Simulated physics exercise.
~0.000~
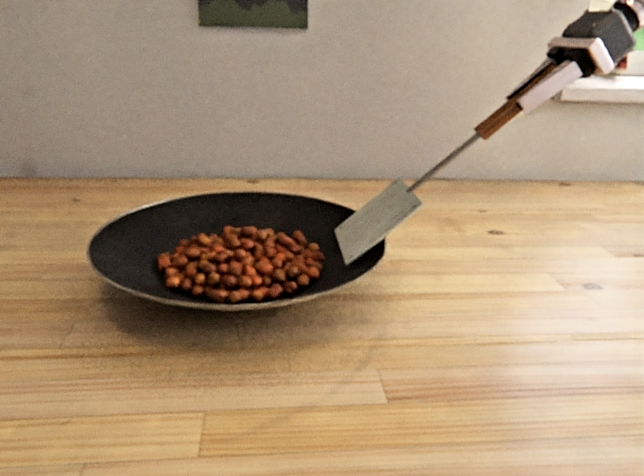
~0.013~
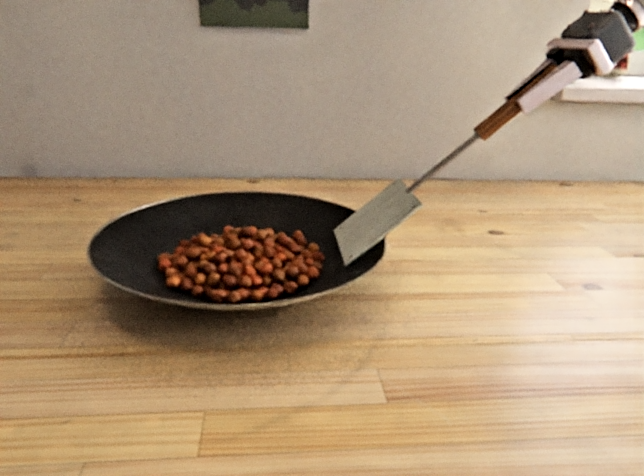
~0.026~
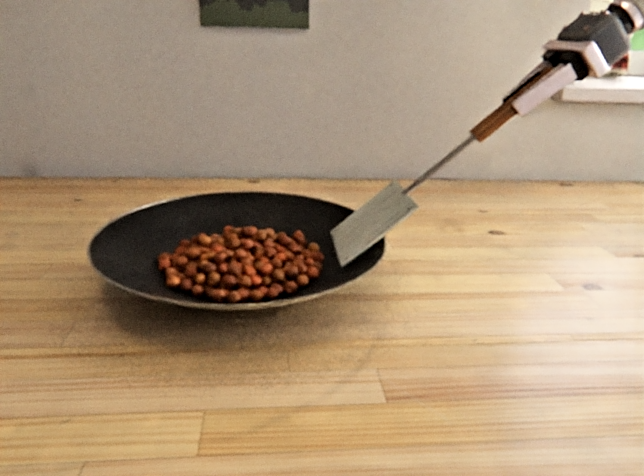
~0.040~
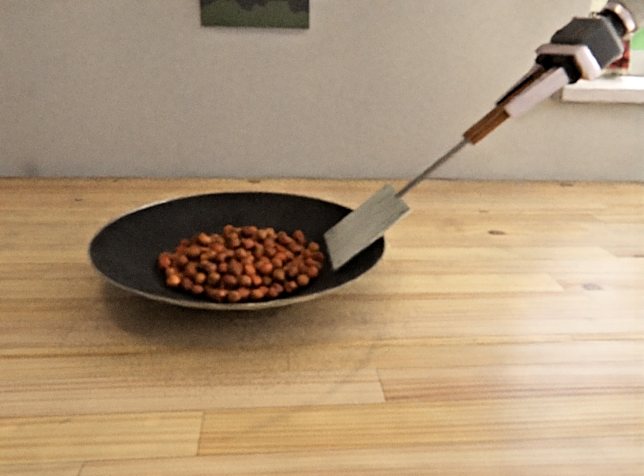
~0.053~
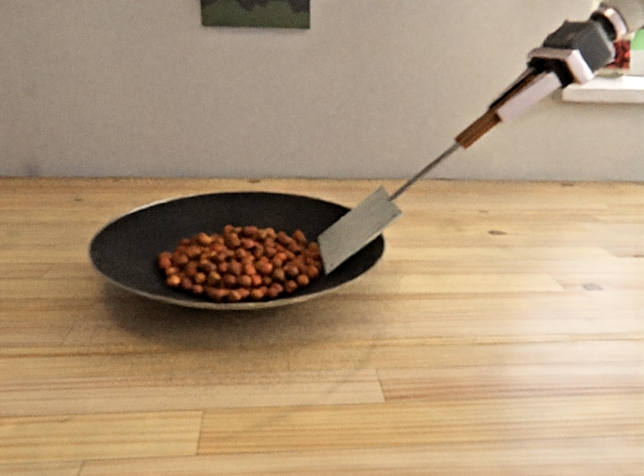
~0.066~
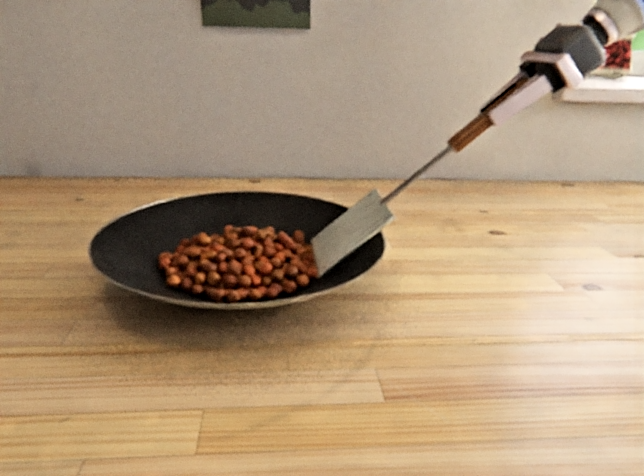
On a wooden table top against a pale wall, a dark wok holds a heap of reddish-brown nuts, with a robot arm's flat metal spatula angled over its right side. The spatula slides slowly a short way left and slightly down, reaching the heap's right edge, while the nuts barely move.
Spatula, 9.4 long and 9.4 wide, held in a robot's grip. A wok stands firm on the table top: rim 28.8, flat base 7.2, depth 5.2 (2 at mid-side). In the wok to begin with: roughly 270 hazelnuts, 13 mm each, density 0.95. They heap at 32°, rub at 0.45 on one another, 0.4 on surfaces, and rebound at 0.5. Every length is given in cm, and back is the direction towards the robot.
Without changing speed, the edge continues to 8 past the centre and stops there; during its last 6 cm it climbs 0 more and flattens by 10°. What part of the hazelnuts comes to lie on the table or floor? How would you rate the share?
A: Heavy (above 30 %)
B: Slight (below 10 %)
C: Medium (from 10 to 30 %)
Option C: Medium (from 10 to 30 %).
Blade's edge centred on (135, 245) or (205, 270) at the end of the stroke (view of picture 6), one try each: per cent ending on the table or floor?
Respectively about 40 and 5 percent end on the table or floor.
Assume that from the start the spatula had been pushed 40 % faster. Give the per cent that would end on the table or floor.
Estimated result: Some 35 %.
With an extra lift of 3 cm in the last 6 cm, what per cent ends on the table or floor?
About 15 %.
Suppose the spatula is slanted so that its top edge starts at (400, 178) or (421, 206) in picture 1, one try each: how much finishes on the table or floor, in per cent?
First try around 25 percent, second around 20 percent.
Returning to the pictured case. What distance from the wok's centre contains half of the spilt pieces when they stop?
Estimate: Near 22 cm.
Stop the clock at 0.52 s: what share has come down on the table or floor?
Fraction noted: Close to 20 per cent.
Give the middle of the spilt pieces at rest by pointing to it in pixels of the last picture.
It ends up around (37, 281).
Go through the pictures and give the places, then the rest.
Spatula top edge at (411, 190), sloping 42°; upper third of the load around (241, 254), from x 165 to 315, top at y 230; 266 in the wok, in the first picture.
Spatula top edge at (410, 190), sloping 42°; upper third of the load around (241, 254), from x 165 to 315, top at y 230, in the second picture.
Spatula top edge at (407, 192), sloping 42°; upper third of the load around (241, 254), from x 165 to 315, top at y 230, in the third picture.
Spatula top edge at (400, 195), sloping 42°; upper third of the load around (241, 254), from x 165 to 315, top at y 230, in the fourth picture.
Spatula top edge at (392, 198), sloping 42°; upper third of the load around (241, 254), from x 165 to 315, top at y 230, in the fifth picture.
Spatula top edge at (385, 202), sloping 42°; upper third of the load around (241, 253), from x 165 to 315, top at y 230; 266 in the wok, in the sixth picture.
By 0.17 s, sloping 42°, highest piece 5 above the table; 266 in the wok.
By 0.27 s, sloping 39°, highest piece 7 above the table; 266 in the wok.
By 0.52 s, sloping 32°, highest piece 7 above the table; 206 in the wok, 57 on the table or floor, 3 on the blade or in flight.
By 1.57 s, sloping 32°, highest piece 6 above the table; 205 in the wok, 61 on the table or floor.
Final count, 205 in the wok, 61 on the table or floor. That is 23 % on the table or floor.
